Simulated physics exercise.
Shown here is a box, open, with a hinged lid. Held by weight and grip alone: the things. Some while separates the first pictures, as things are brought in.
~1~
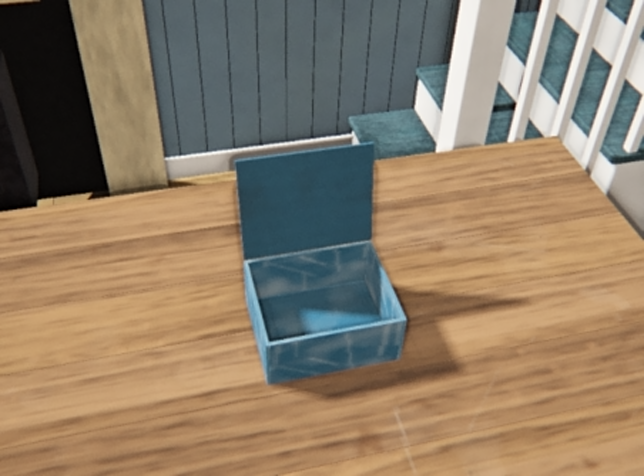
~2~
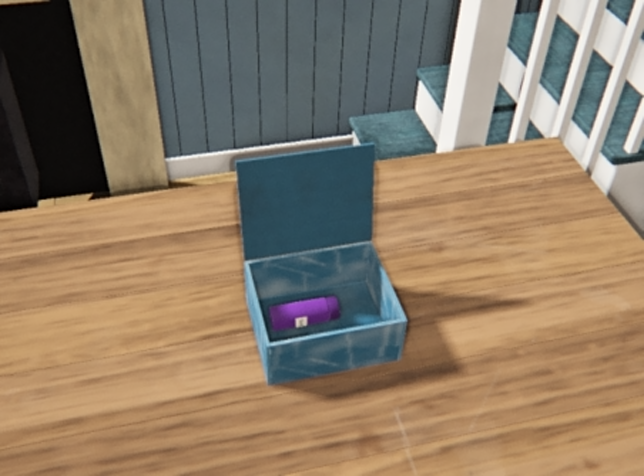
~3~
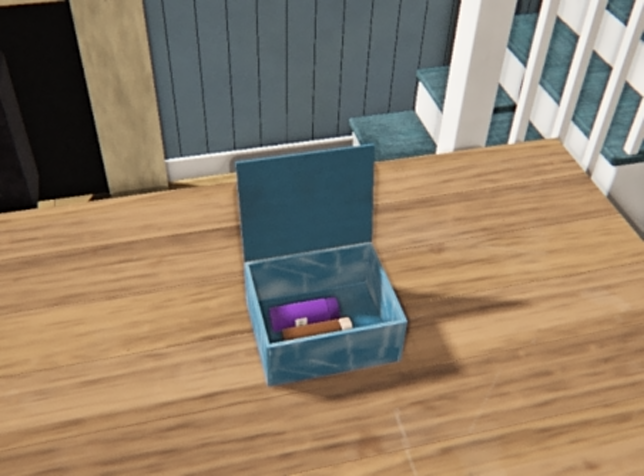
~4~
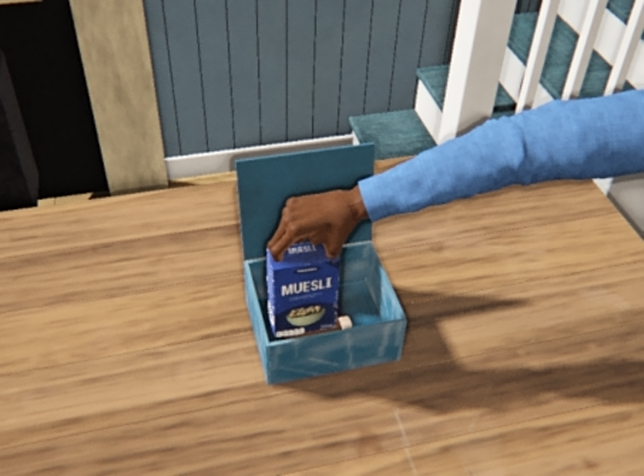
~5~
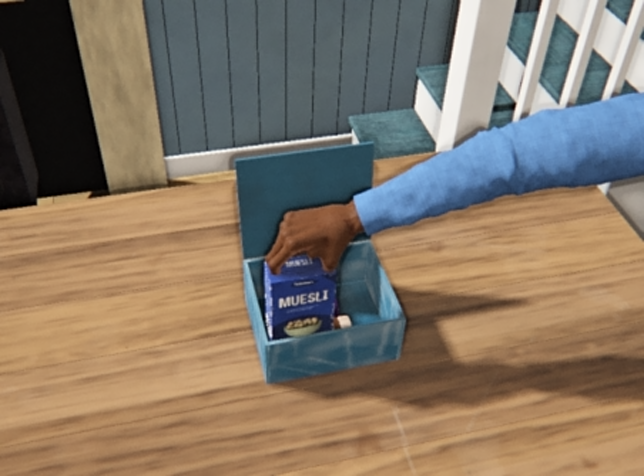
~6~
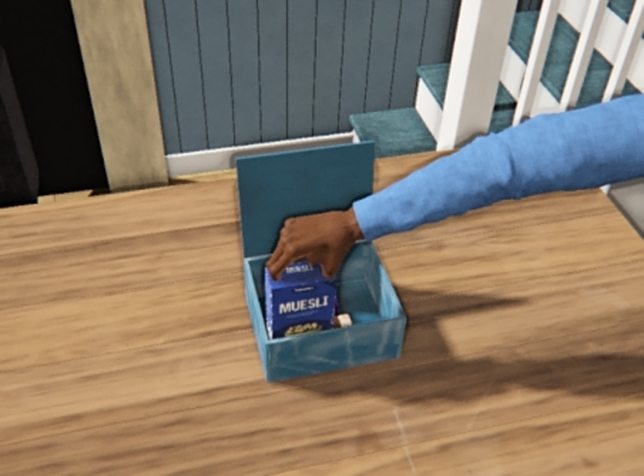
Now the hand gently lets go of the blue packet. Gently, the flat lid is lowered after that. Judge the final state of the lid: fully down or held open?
In the end it is held open.
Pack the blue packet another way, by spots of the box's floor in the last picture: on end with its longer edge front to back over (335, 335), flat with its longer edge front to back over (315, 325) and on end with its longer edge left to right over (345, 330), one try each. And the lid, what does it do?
Try one: The lid remains open; try two: It comes all the way down; try three: It remains open.
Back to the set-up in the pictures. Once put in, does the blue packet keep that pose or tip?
In the end, it winds up askew.
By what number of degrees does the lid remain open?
I'd put it at roughly 16°.
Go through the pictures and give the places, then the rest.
In the first frame, the last thing is not in view yet.
In the second frame, the last thing is not in view yet; purple shaker (304, 313).
In the third frame, the last thing is not in view yet; purple shaker (305, 314).
In the fourth frame, on its way; blue packet (303, 289).
In the fifth frame, on its way; blue packet (300, 301).
In the sixth frame, put in, still held; blue packet (300, 306).
Then, 0.90 s past the last view, lid starting down; blue packet rocked 67° from its first pose near (294, 300); brown shaker displaced about its own width; purple shaker displaced about its own width.
Then, 1.90 s past the last view, lid 39° above the rim; blue packet rocked 67° from its first pose near (294, 300); brown shaker displaced about its own width; purple shaker displaced about its own width.
Finally, lid 15° above the rim; down or leaning hard in the box, blue packet; moved from the start, purple shaker and brown shaker. Final places as the last picture's camera would see them, blue packet near (293, 300).
